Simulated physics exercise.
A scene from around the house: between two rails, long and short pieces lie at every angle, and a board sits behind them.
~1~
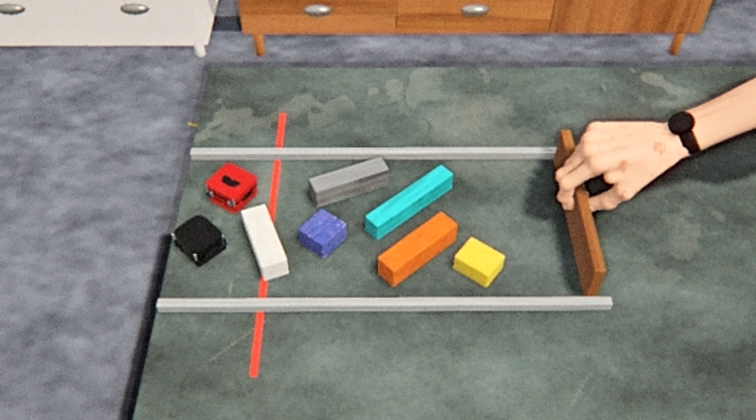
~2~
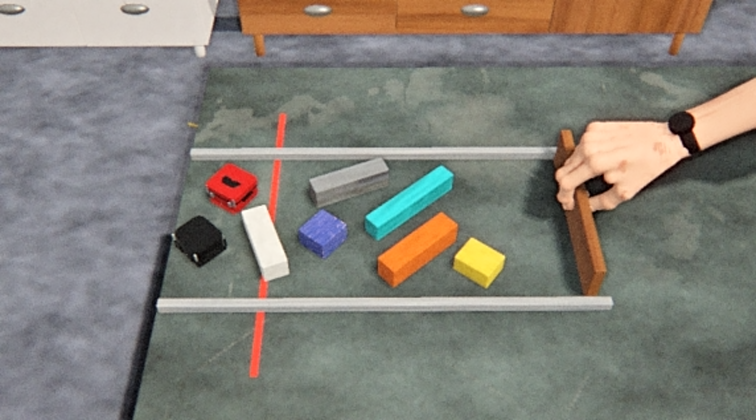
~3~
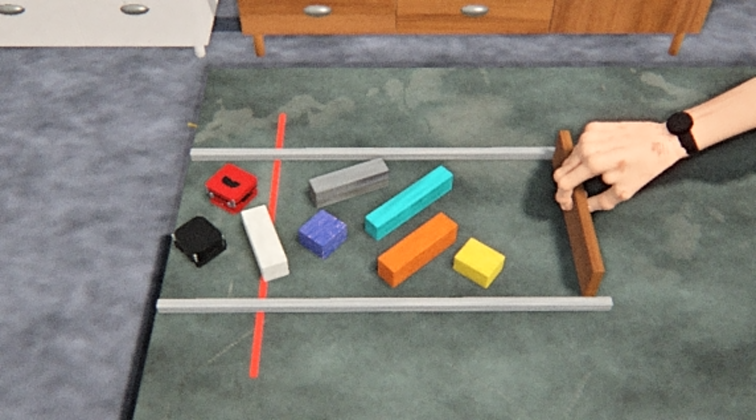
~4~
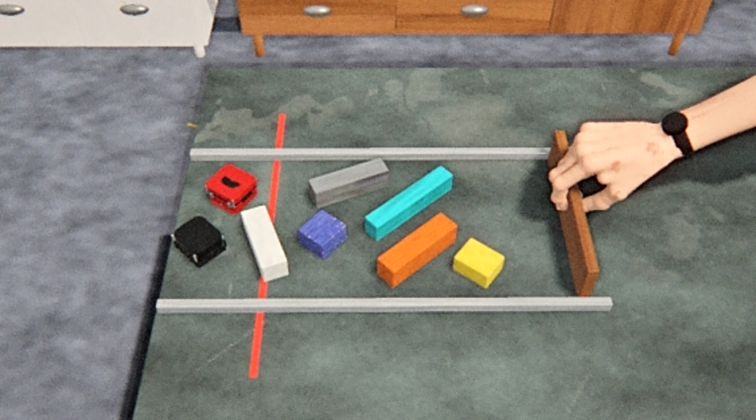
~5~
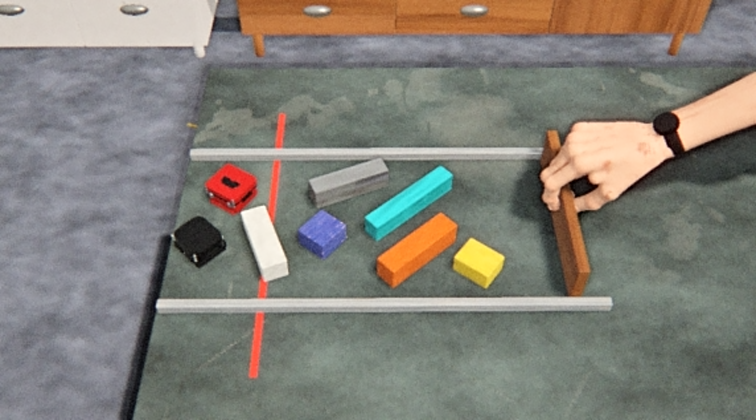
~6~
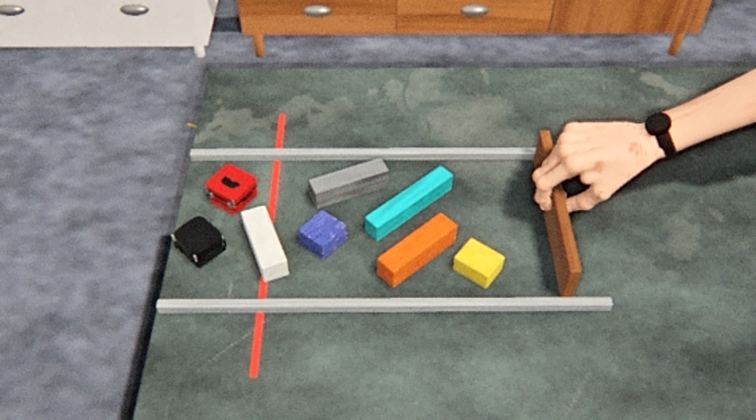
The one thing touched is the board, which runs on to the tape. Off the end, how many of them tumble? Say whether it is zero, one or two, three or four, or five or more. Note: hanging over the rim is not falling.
I would say one or two.
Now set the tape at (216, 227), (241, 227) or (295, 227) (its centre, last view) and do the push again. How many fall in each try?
Down on the floor: 4, 3 and 0.
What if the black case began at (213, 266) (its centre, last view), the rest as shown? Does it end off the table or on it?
Note - black case not retained.
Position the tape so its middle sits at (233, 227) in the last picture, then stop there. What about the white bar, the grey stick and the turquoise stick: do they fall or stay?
The white bar is gone. The grey stick is still there. The turquoise stick is still there.
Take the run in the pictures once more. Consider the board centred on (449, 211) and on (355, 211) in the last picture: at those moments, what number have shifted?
Up to then 3, and up to the other point 6.
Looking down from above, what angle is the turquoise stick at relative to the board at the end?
Angle: Around 35°.
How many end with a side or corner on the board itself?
That comes to 4.
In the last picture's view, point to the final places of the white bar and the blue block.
The white bar comes to rest close to (181, 258), while the blue block rests close to (200, 214).
Soon after, none off yet; black case at rest near (200, 242); red case at rest near (233, 190); white bar at rest near (265, 243).
After that, none off yet; black case displaced a little near (185, 244); red case moving near (223, 188); white bar displaced a little near (220, 254).
In the end, the number that fall off is one or two; gone, black case.
